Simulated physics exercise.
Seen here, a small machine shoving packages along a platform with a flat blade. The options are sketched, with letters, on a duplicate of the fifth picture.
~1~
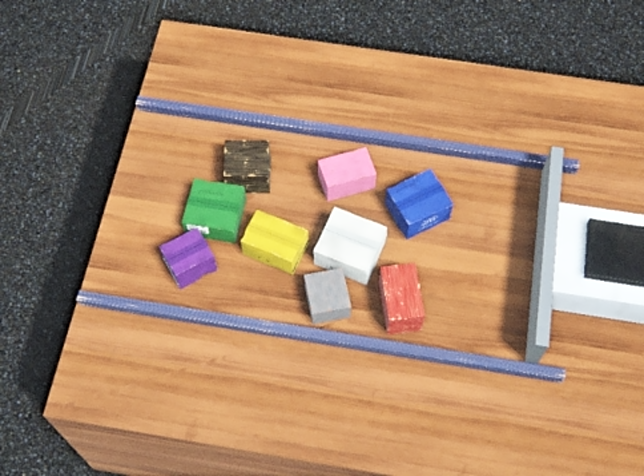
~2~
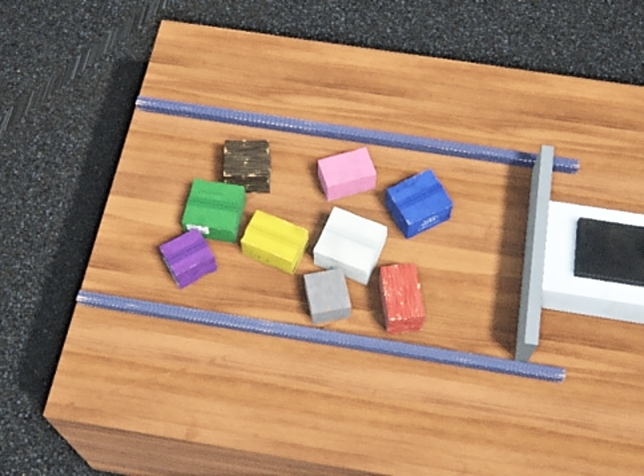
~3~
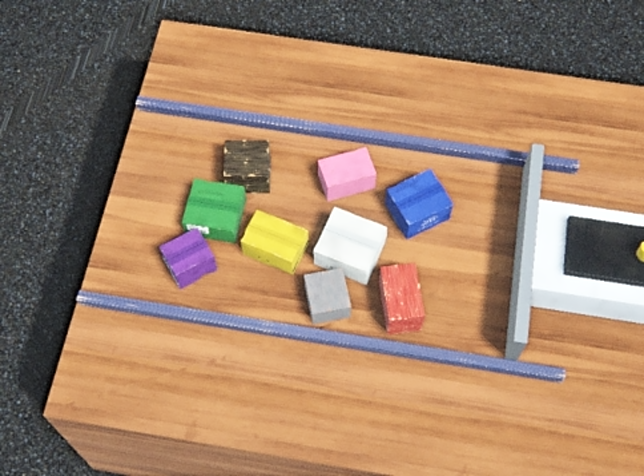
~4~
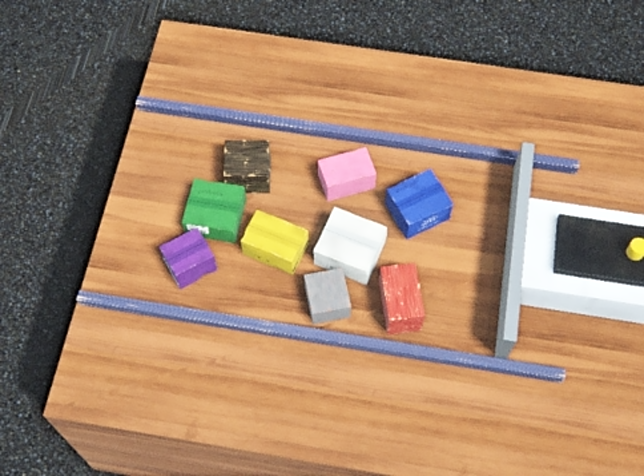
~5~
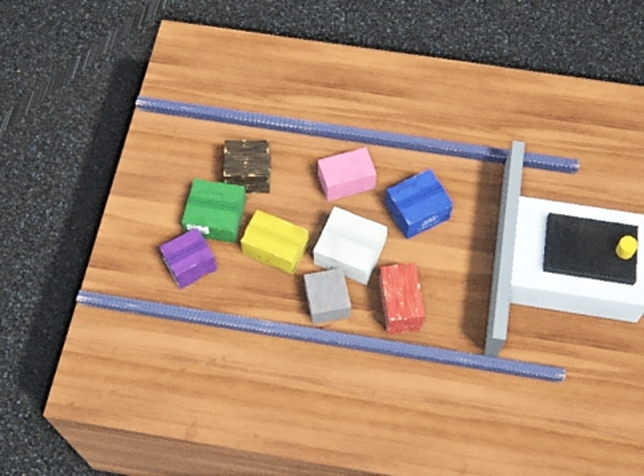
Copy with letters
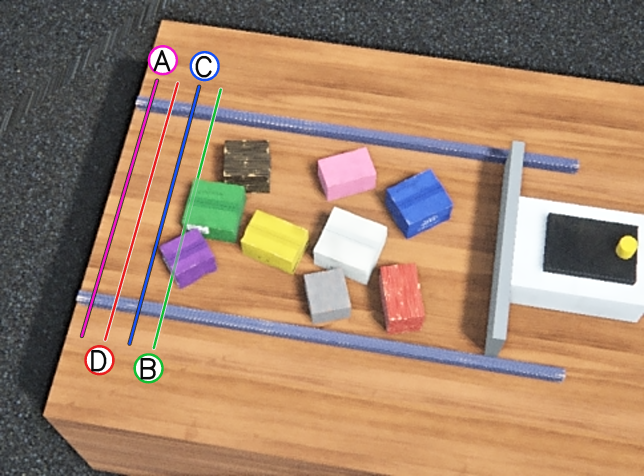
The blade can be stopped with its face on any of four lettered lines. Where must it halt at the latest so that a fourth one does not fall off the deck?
At B, and not beyond.
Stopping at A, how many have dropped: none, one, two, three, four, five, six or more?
In all, six or more.
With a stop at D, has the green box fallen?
By then, yes.
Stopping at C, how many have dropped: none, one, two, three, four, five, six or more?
In all, four.
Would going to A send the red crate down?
Yes.
On the marked copy, A at (122, 200); B at (189, 211); C at (167, 207); D at (144, 204).
With B. Early on, robot (465, 229); grey crate (317, 295); pink crate (335, 161).
Further on, robot (349, 211); green box (164, 189); purple box (156, 272).
At the end, robot (260, 198); green box over the edge; purple box over the edge; two fallen.
As for the rest, A drops nine; C drops four; D drops five.
